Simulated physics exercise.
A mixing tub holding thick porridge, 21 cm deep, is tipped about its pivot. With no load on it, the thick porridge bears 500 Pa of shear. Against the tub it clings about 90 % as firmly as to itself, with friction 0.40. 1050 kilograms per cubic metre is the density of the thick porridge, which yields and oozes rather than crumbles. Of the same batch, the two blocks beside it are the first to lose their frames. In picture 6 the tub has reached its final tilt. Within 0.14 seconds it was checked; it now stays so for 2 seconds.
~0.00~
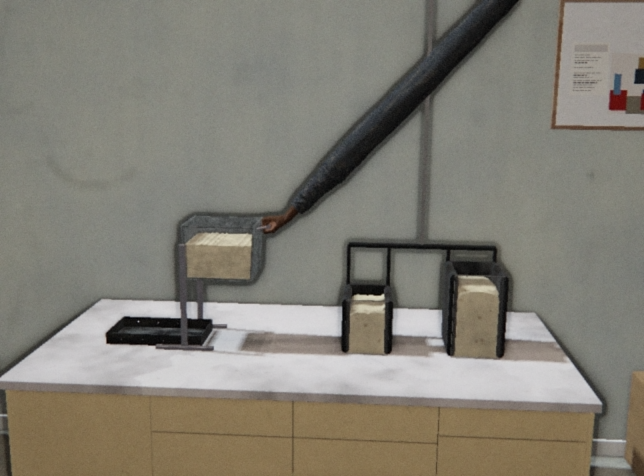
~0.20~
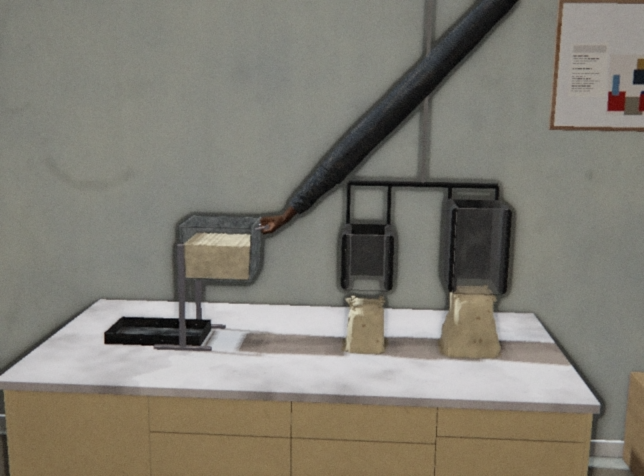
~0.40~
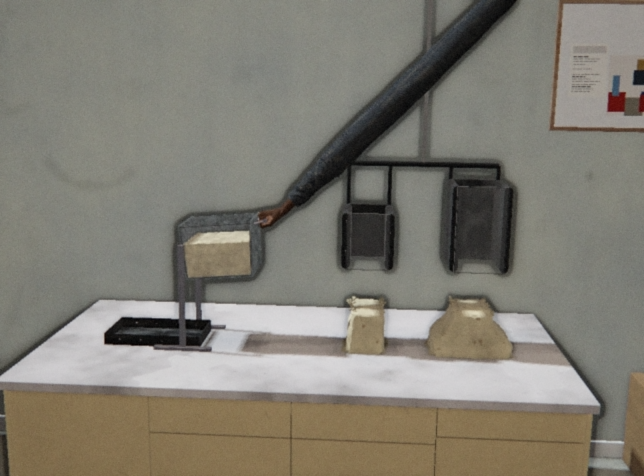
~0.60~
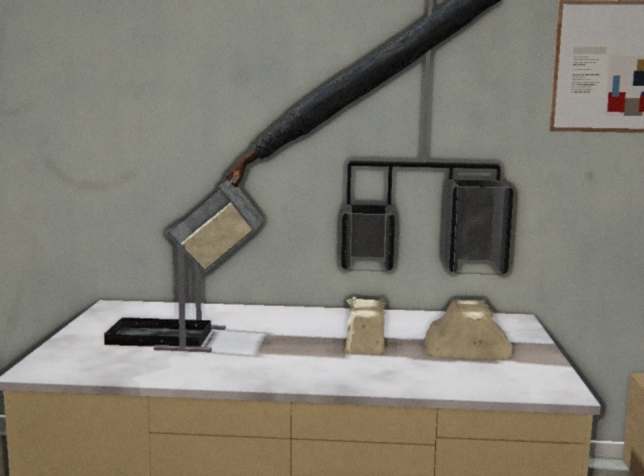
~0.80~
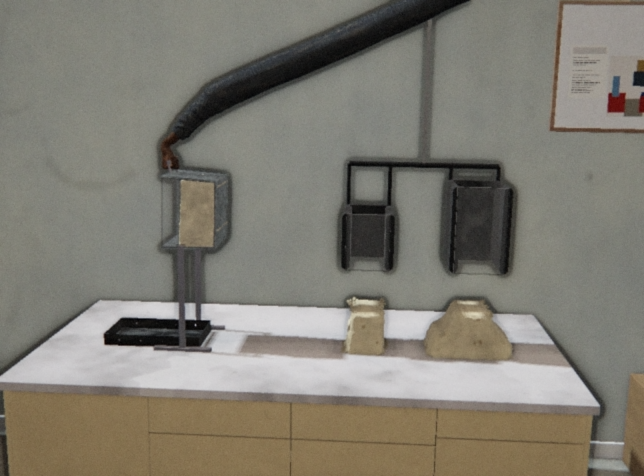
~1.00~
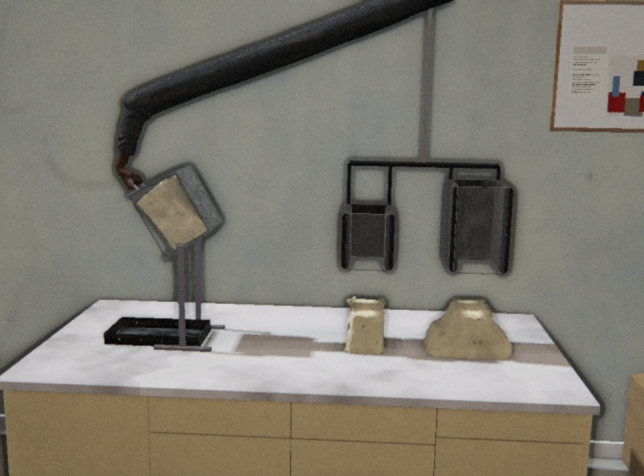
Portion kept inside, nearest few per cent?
Near 0 %.
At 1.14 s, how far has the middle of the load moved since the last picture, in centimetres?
Roughly 14 cm.
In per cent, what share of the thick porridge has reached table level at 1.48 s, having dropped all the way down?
Down at that time: Approx. 100 %.
By 1.14 s, the tub is at 119 degrees and holds 41 %.
By 1.31 s, the tub is at 119 degrees and holds 0 %.
By 1.48 s, the tub is at 119 degrees and holds 0 %.
By 1.65 s, the tub is at 119 degrees and holds 0 %.
By 3.00 s, at the end, the tub is at 119 degrees and holds 0 %.
